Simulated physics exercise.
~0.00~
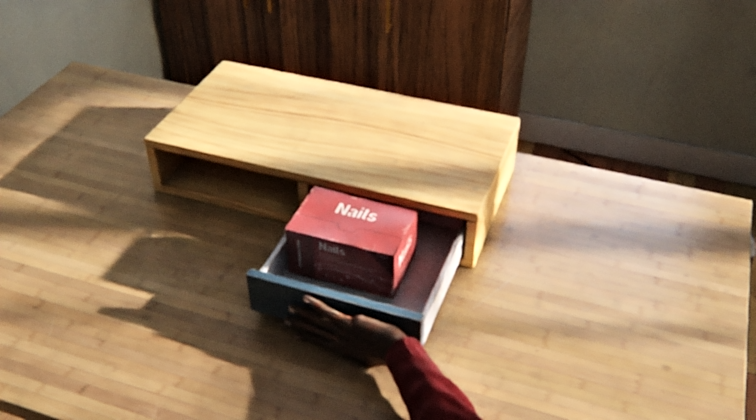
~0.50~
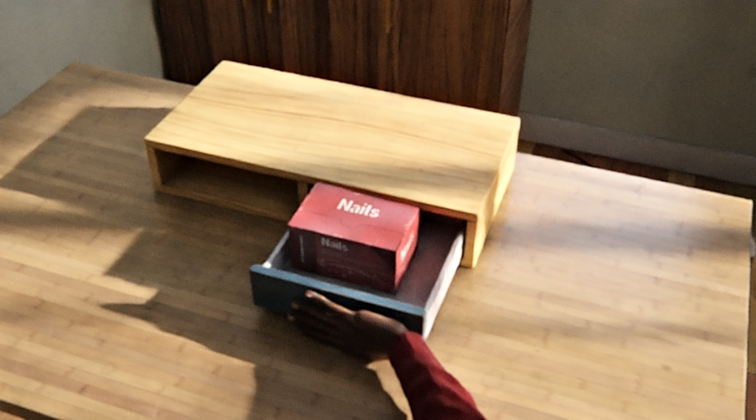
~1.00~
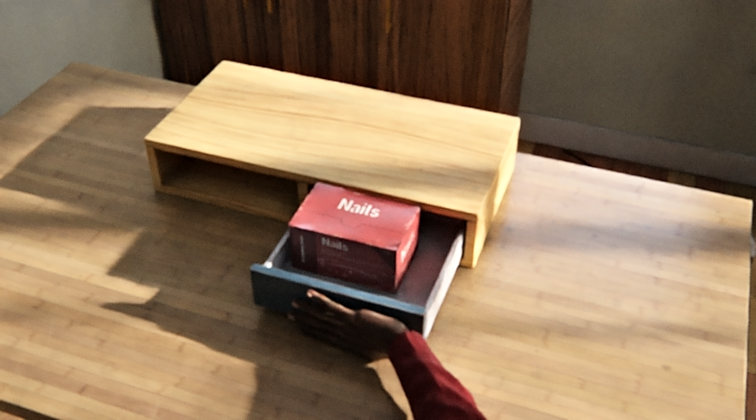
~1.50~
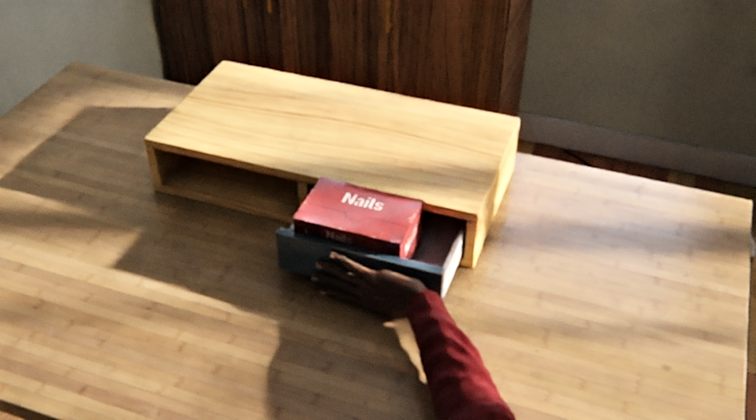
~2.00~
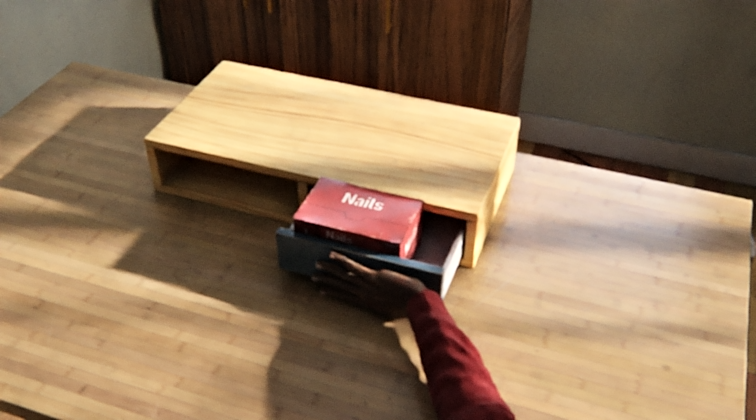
A drawer with a dark blue front stands open at the right side of a low, pale wooden chest on a wooden table, seen from above at an angle by a still camera. A red box labelled "Nails" sits inside it, rising above the drawer's sides, while an open compartment lies to the left. A hand in a dark red sleeve rests against the drawer front, which hardly shifts at first. Then the hand pushes the drawer inwards, carrying the box back towards the chest's top edge. The drawer stops partway and stays ajar, the hand still against it.
